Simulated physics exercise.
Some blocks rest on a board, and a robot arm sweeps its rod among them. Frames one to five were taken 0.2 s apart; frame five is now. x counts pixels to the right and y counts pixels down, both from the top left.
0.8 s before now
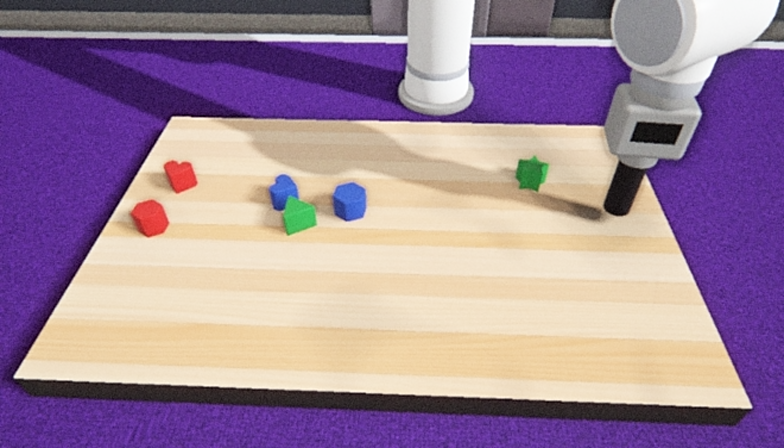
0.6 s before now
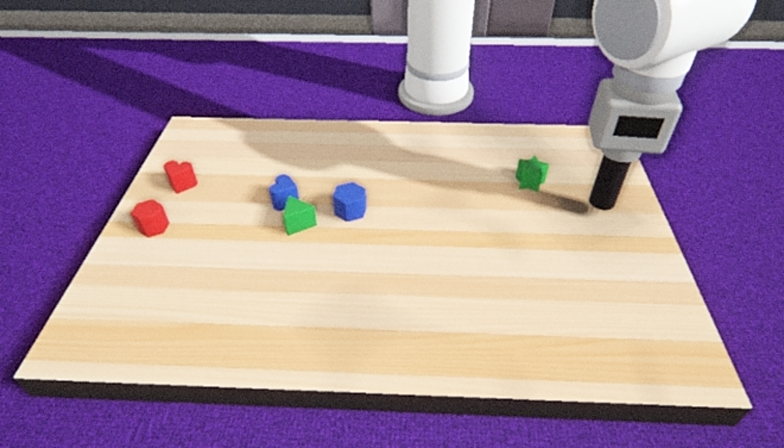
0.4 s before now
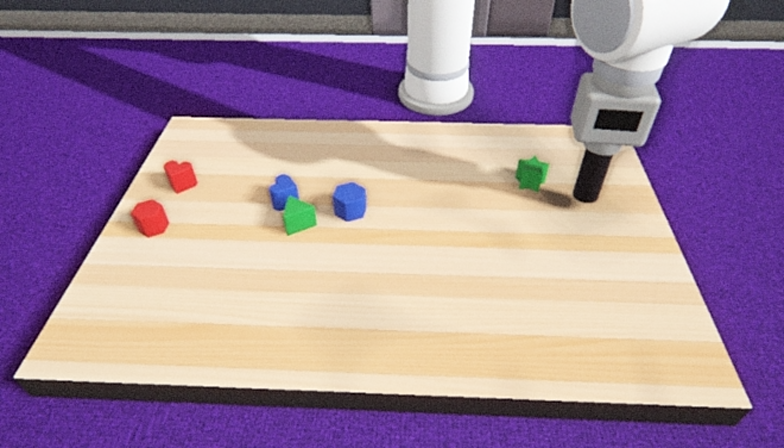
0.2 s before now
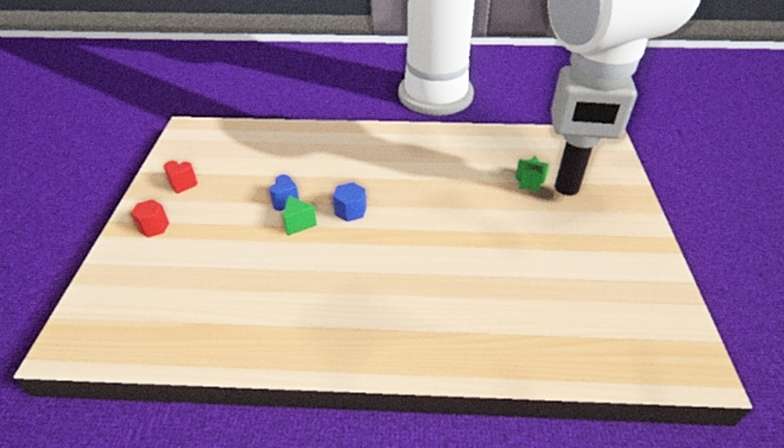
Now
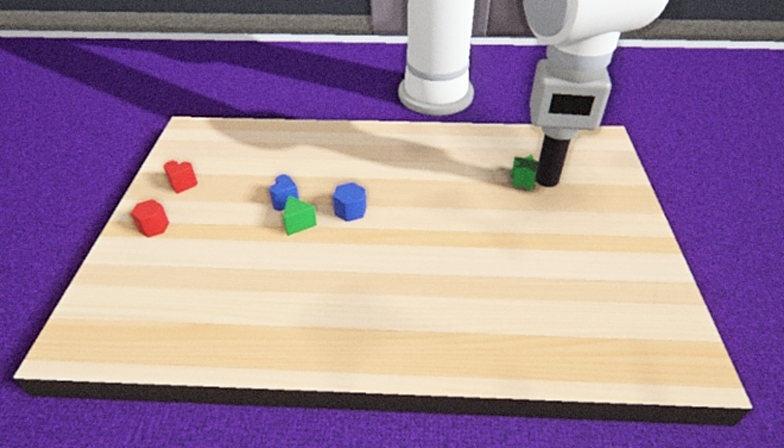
A robot arm sweeps its rod left across the board and nudges the green star block.
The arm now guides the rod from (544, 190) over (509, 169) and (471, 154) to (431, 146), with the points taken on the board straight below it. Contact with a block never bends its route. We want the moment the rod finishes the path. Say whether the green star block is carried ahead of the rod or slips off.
Pushed along.
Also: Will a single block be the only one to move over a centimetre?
Yes, that is how it ends up.
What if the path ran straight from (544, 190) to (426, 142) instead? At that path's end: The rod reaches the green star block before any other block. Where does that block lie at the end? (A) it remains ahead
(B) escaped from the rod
Choice A: It remains ahead.
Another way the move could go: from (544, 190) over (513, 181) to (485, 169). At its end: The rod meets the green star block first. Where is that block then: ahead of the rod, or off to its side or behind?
I believe the green star block keeps its place ahead of the rod.
The first path, step by step. One third of the way, rod at (511, 159); green star block at (492, 143).
Two thirds of the way, rod at (472, 144); green star block at (454, 129).
At the end, rod at (432, 136); green star block at (418, 119).
